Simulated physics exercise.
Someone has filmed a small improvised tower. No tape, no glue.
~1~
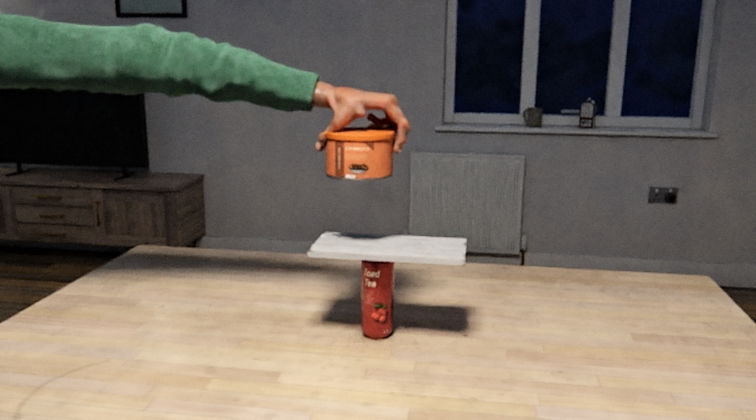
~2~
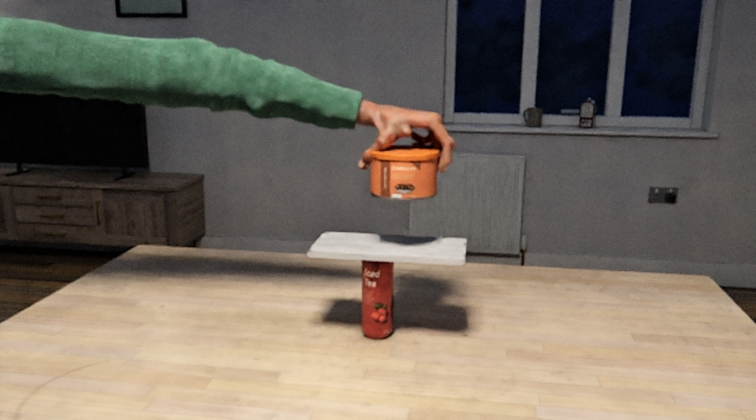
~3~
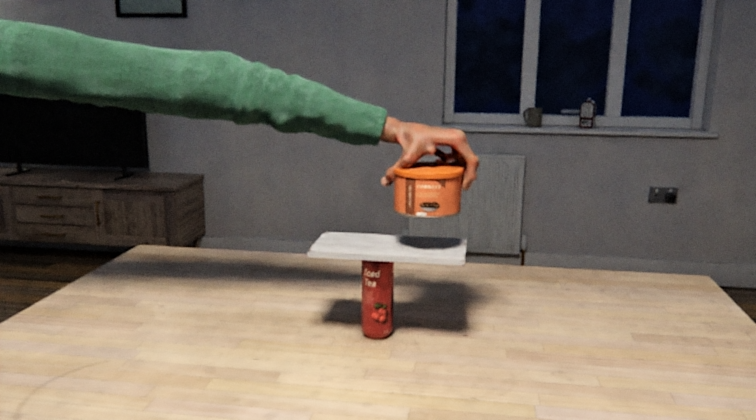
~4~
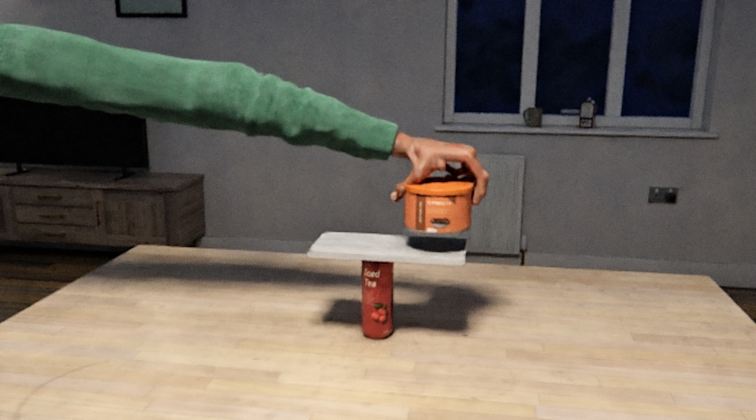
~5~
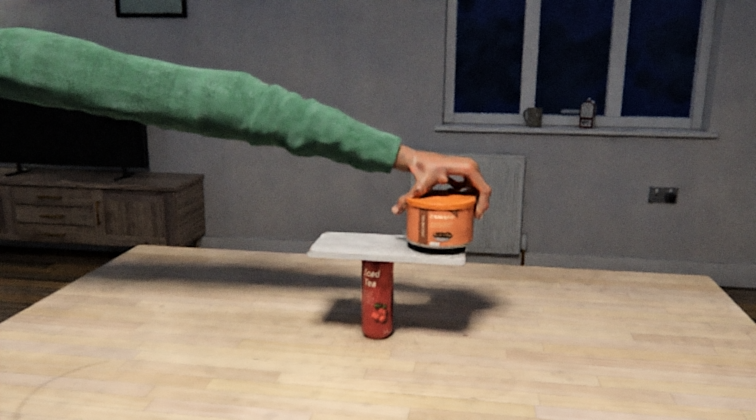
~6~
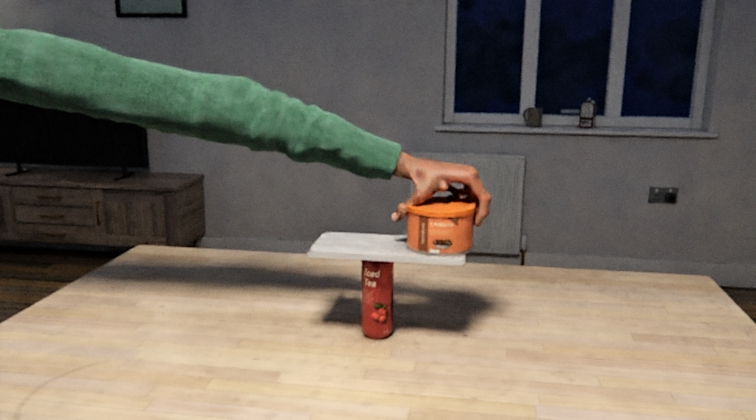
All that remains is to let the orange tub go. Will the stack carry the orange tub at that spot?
The stack gives way.
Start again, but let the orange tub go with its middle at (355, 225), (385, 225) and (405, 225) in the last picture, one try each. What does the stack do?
First, it stays up; second, it keeps its balance; third, it comes apart.
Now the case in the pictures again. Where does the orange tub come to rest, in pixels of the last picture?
Around (537, 324).
Then, 0.40 s past the last view, white board and orange tub now fallen.
Then, 0.60 s past the last view, things are still on the move.
Then, 0.90 s past the last view, as before.
Finally, fallen, white board and orange tub; red can still in place. Final places as the last picture's camera would see them, orange tub near (538, 323). The stack loses its balance.
